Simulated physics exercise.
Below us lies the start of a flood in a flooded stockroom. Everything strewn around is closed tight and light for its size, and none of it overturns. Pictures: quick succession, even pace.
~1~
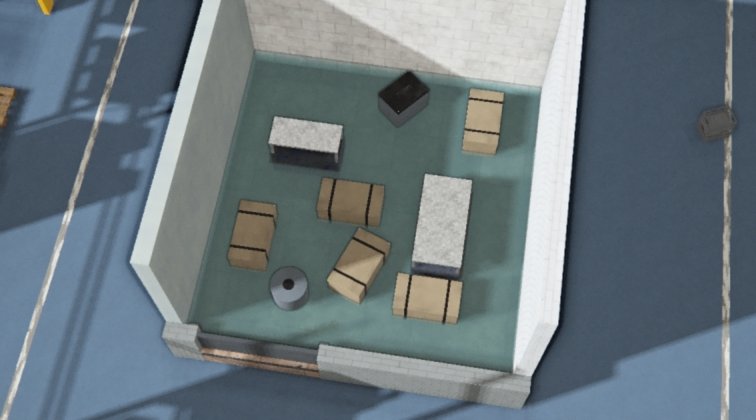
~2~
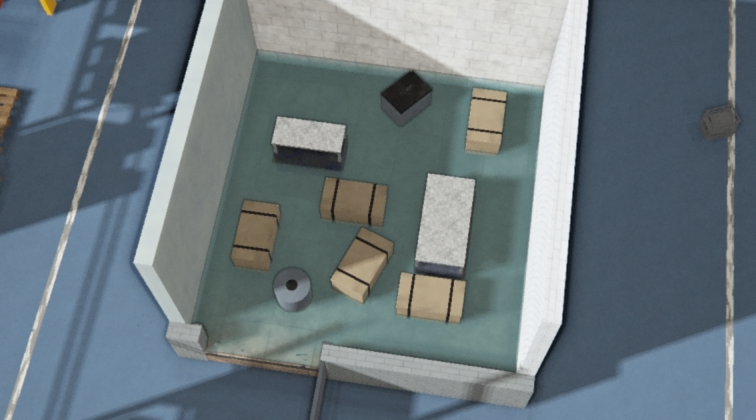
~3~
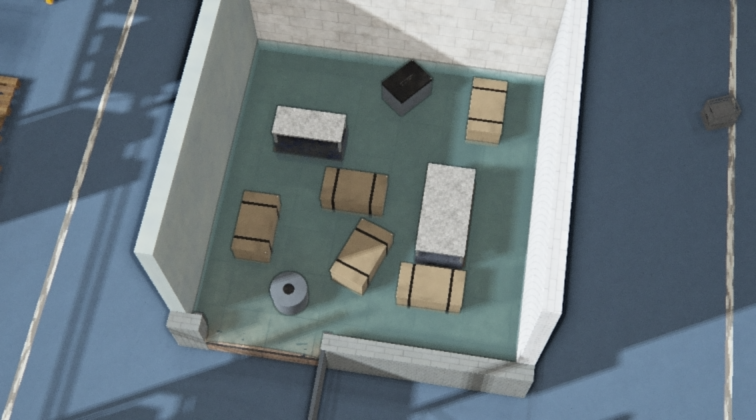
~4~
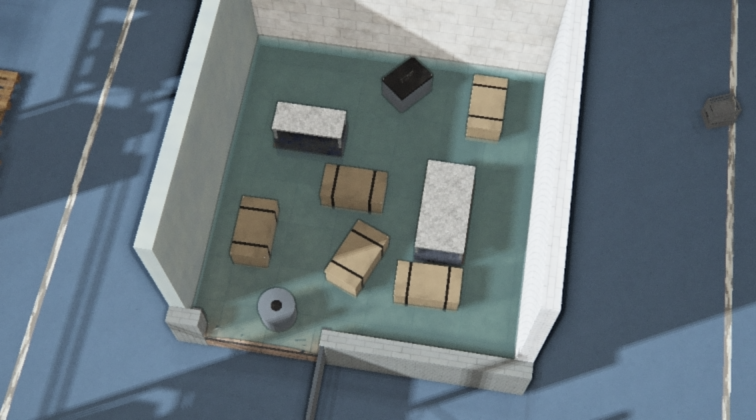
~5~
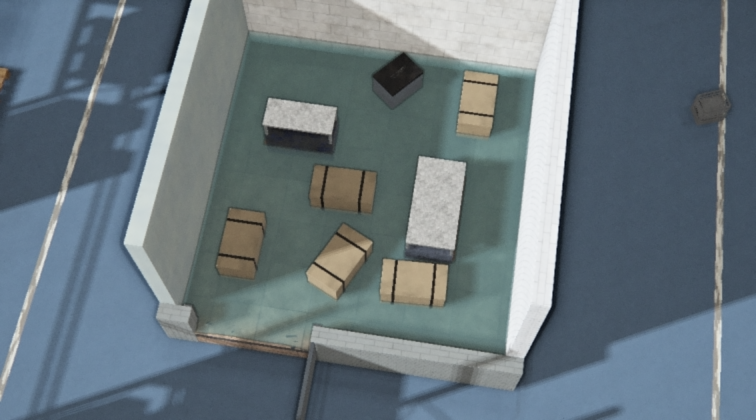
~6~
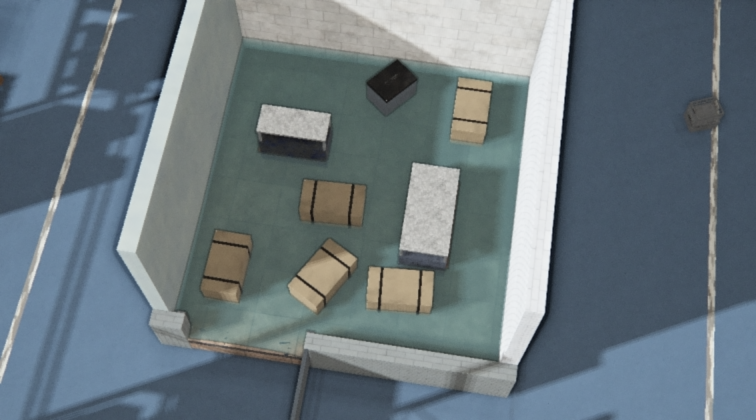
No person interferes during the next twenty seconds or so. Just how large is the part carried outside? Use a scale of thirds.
On that scale, two thirds or above.
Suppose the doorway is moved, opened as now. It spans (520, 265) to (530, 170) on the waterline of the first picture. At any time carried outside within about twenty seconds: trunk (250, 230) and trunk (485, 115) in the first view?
Taking them in order, retained and escaped.
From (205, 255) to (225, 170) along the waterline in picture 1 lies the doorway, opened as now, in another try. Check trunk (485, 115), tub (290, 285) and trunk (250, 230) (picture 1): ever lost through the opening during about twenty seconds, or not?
Okay, one after another: Never departs, then departs, then departs.
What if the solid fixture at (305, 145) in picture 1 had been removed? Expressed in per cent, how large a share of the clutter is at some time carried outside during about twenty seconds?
About 70%.
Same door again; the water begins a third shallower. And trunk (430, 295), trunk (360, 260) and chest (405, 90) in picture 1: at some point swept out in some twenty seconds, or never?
Object by object the verdict is never escapes, leaves, never escapes.
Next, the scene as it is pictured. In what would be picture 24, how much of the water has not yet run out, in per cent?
Estimate: Roughly 58 %.
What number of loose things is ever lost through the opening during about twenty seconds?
The count is 6.
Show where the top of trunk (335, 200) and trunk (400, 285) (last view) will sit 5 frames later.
Look for them close to (288, 237) and (344, 293).
A moment on, 3 of 7 are out; 4 afloat.
Next, 5 of 7 are out; 2 afloat.
Later, 5 of 7 are out; 1 afloat.
In the end, 6 of 7 are out; 0 afloat.
